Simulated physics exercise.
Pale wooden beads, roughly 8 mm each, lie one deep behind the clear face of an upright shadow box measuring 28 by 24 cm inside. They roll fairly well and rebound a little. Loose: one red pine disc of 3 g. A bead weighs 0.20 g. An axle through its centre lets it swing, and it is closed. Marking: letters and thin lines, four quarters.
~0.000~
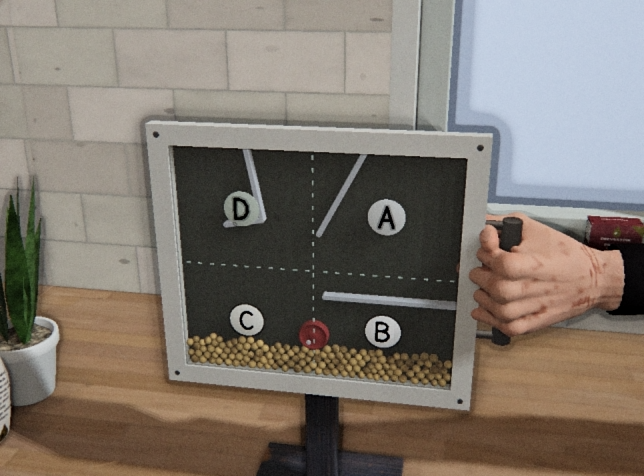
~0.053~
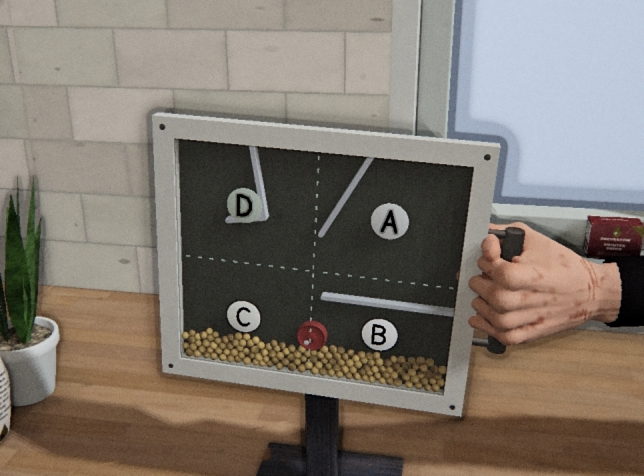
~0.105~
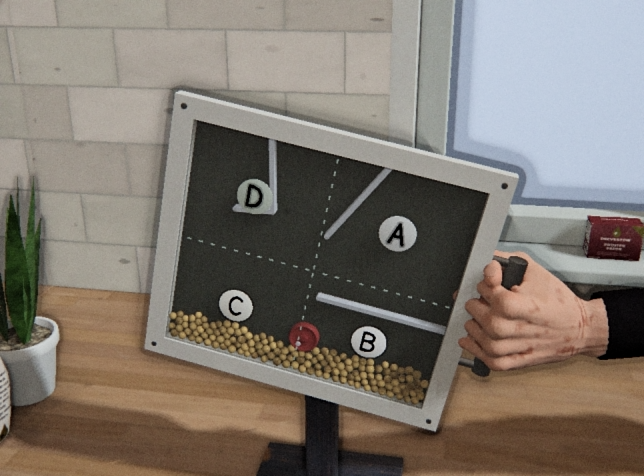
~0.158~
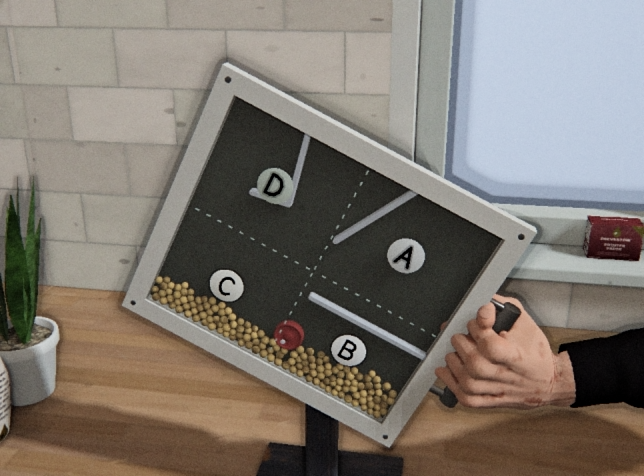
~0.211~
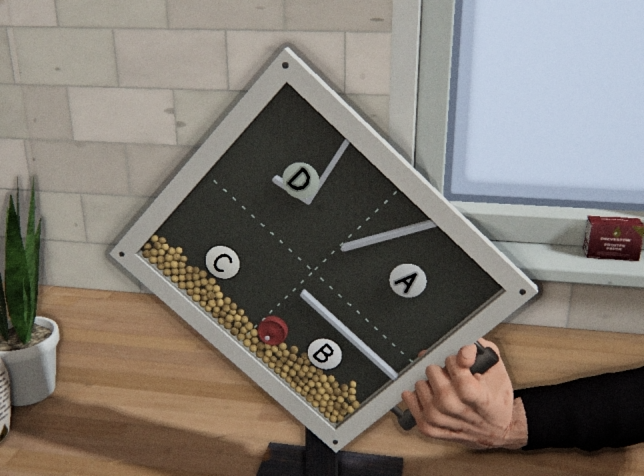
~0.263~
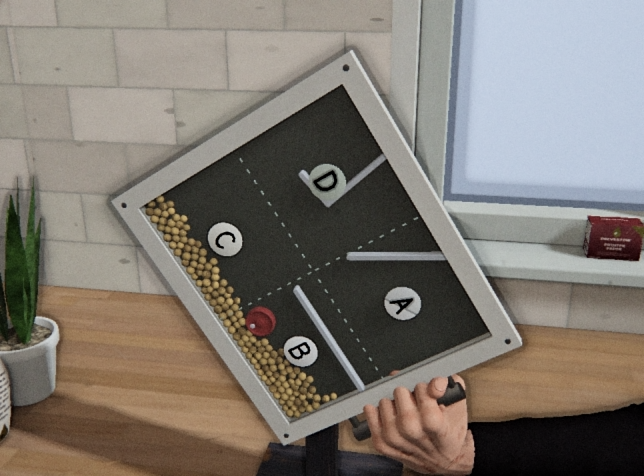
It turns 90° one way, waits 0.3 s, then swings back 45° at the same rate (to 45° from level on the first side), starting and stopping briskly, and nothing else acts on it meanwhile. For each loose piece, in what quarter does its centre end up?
Quarter: B.
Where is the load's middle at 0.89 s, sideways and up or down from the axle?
About 4 cm left and 10 cm below.
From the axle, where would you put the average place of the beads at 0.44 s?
The middle sits around 9 cm left of it and 4 cm below it.
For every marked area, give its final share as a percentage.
Quarter A 0, quarter B 100, quarter C 0, quarter D 0.
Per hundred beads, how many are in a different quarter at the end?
Moved share: About 50 per cent.
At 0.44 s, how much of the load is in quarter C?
It comes to roughly 30 %.
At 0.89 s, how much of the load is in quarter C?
Share: Close to 0 percent.
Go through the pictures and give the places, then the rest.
In the first picture, level; about 140 beads; load centre (315, 360); top bead (213, 336); red disc (314, 335); A (387, 217), B (383, 332), C (247, 320), D (242, 209).
In the second picture, turned 3° clockwise; load centre (311, 359); top bead (209, 331).
In the third picture, turned 12° clockwise; load centre (299, 357); top bead (198, 315); wall ends (319, 297), (327, 236), (236, 208).
In the fourth picture, turned 26° clockwise; load centre (278, 349); top bead (167, 280); red disc (289, 335).
In the fifth picture, turned 42° clockwise; load centre (257, 337); top bead (154, 239).
In the sixth picture, turned 58° clockwise; load centre (241, 322); top bead (160, 199); red disc (260, 322); A (403, 303), B (301, 351), C (225, 240), D (327, 182).
After 0.44 s, it stands 90° clockwise; the beads' middle is 9 cm left of and 4 cm below the centre; B 70 %, C 30 %; red disc in B.
After 0.89 s, it stands 66° clockwise; the beads' middle is 4 cm left of and 10 cm below the centre; B 100 %; red disc in B.
After 1.03 s, it stands 45° clockwise; the beads' middle is in line with and 11 cm below the centre; B 100 %; red disc in B.
All still by 1.9 s, it stands 45° clockwise; A 0 %, B 100 %, C 0 %, D 0 %; red disc in B.
